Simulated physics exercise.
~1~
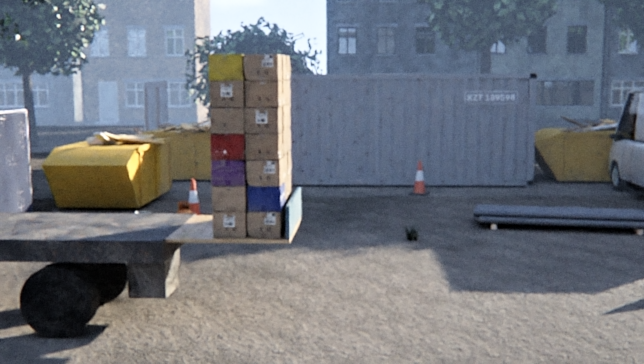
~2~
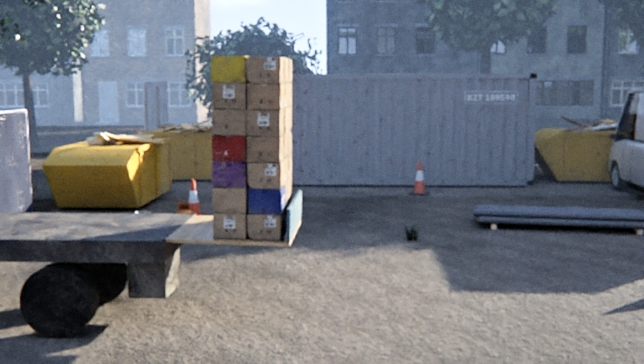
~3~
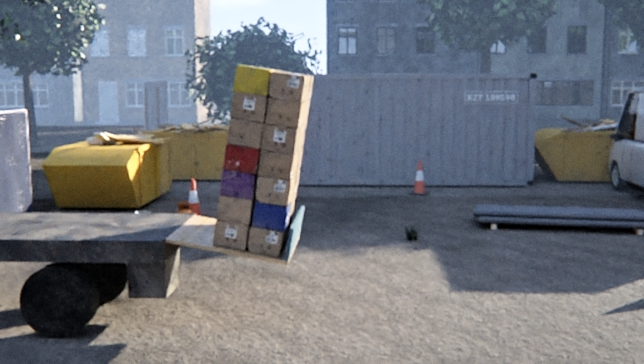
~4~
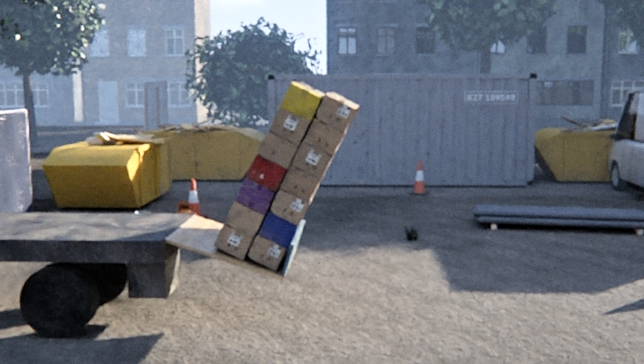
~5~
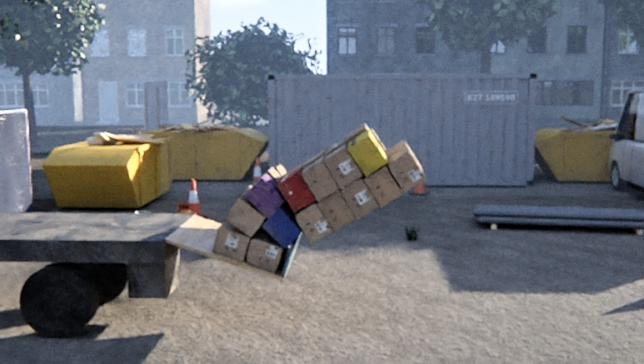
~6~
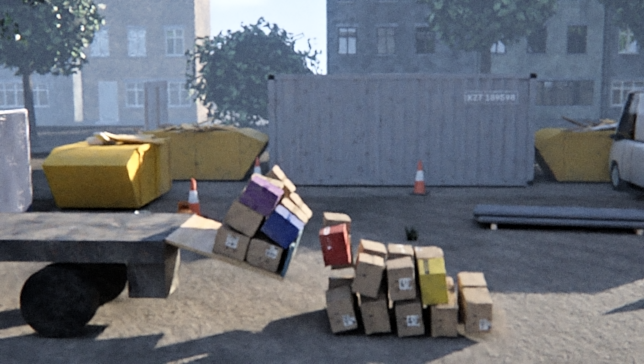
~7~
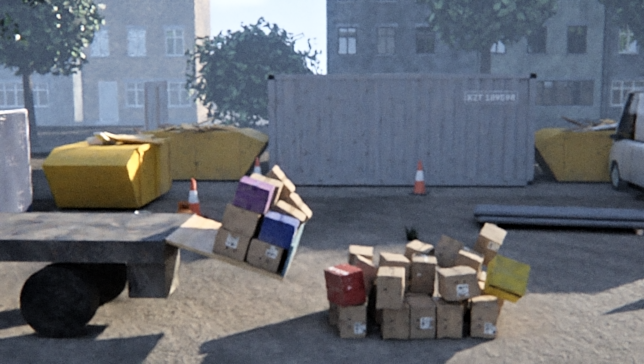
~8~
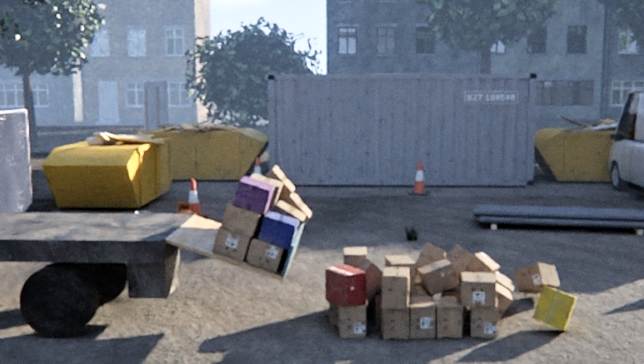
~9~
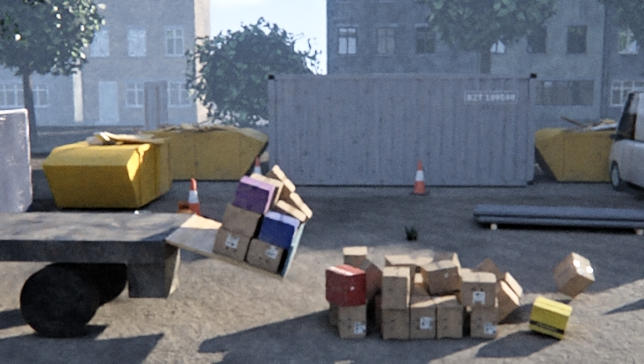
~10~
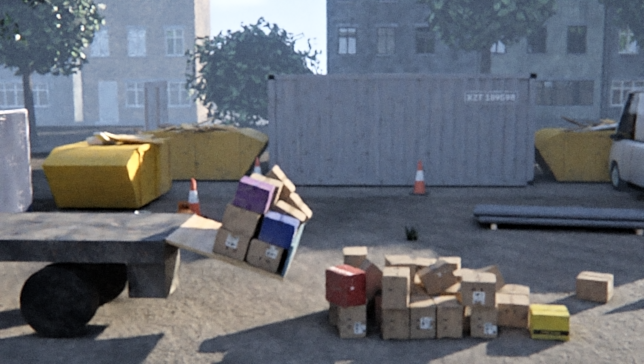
A grey flat-bed stands at the left of a sunlit yard, seen from the side, with yellow skips, a grey container and traffic cones behind it. On the drop flap at its right end rises a tall stack of brown cartons, with yellow, red, purple and blue ones among them. The flap tilts down to the right, and the stack leans, then topples over. The upper cartons spill onto the ground and scatter, the yellow one tumbling farther right. The flap holds its slope, with the purple and blue cartons still heaped on it, while the red and yellow ones lie in the pile below.
